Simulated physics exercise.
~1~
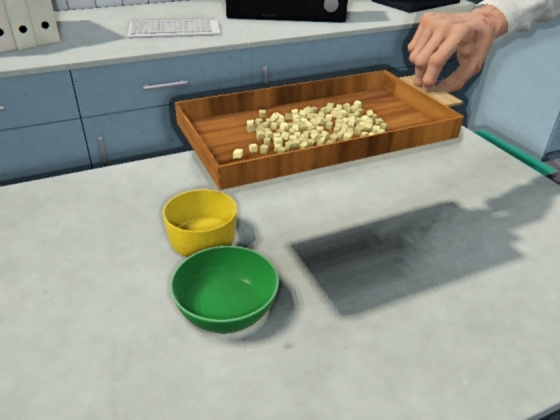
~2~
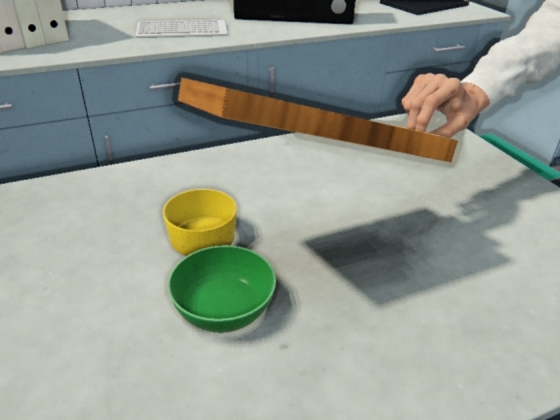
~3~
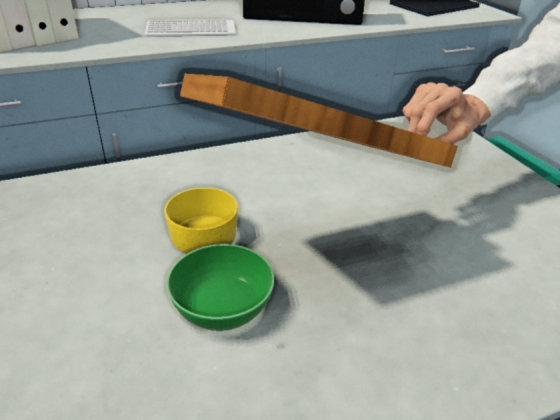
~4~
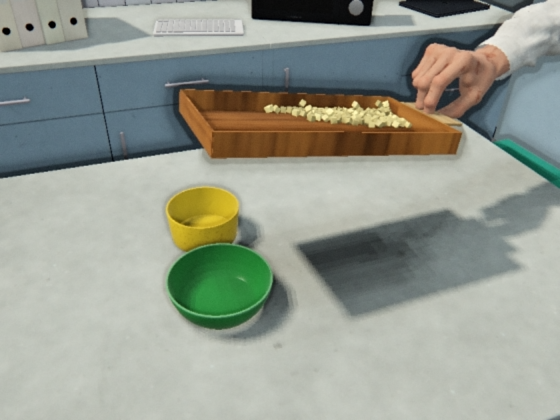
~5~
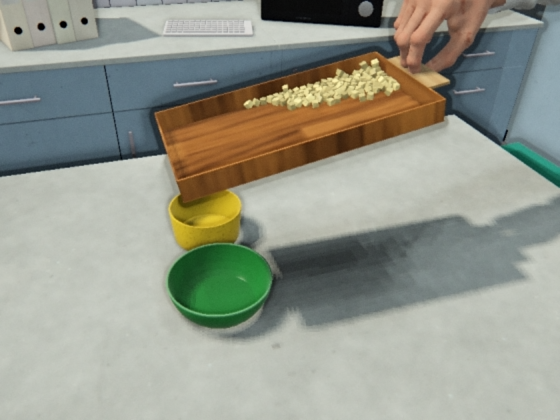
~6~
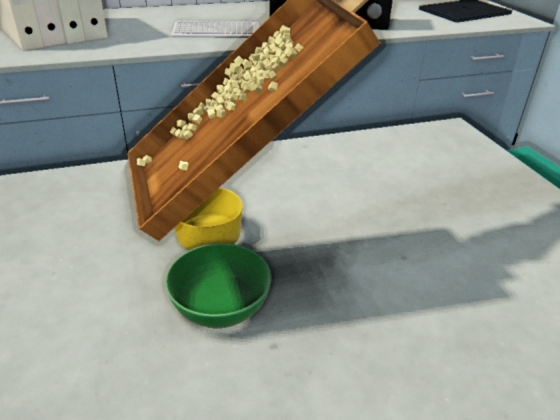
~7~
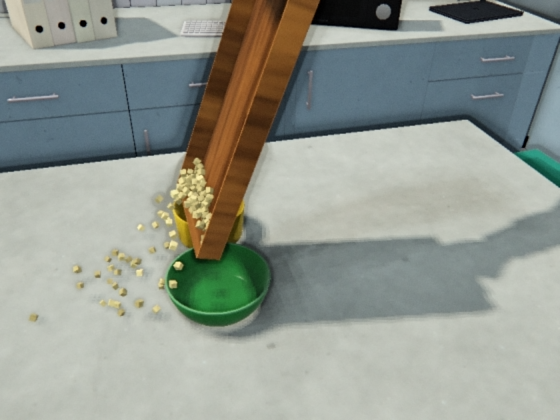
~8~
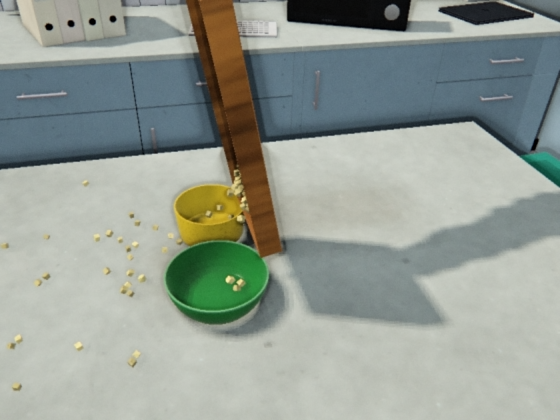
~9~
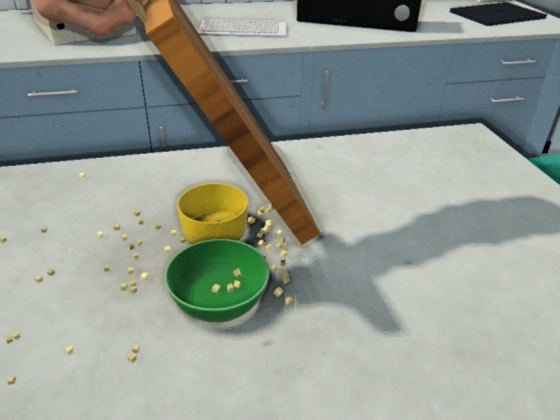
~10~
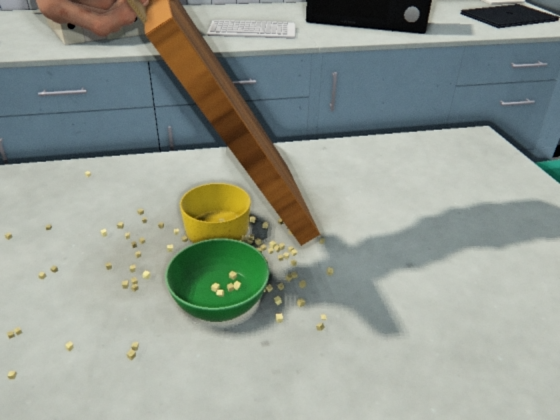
A wooden tray of small pale potato cubes, held by a worker's hand at the upper right, hangs over a pale grey table in a room with blue cabinets, seen from above at an angle. A yellow dish stands below with a green bowl just in front of it. The tray tips, hiding its cubes, pauses, and comes back level with its load. It then moves left and tilts steeply, low end to the left, spilling cubes around the dish and bowl. It swings past upright and stays there, with most cubes scattered on the table and only a few in the containers.
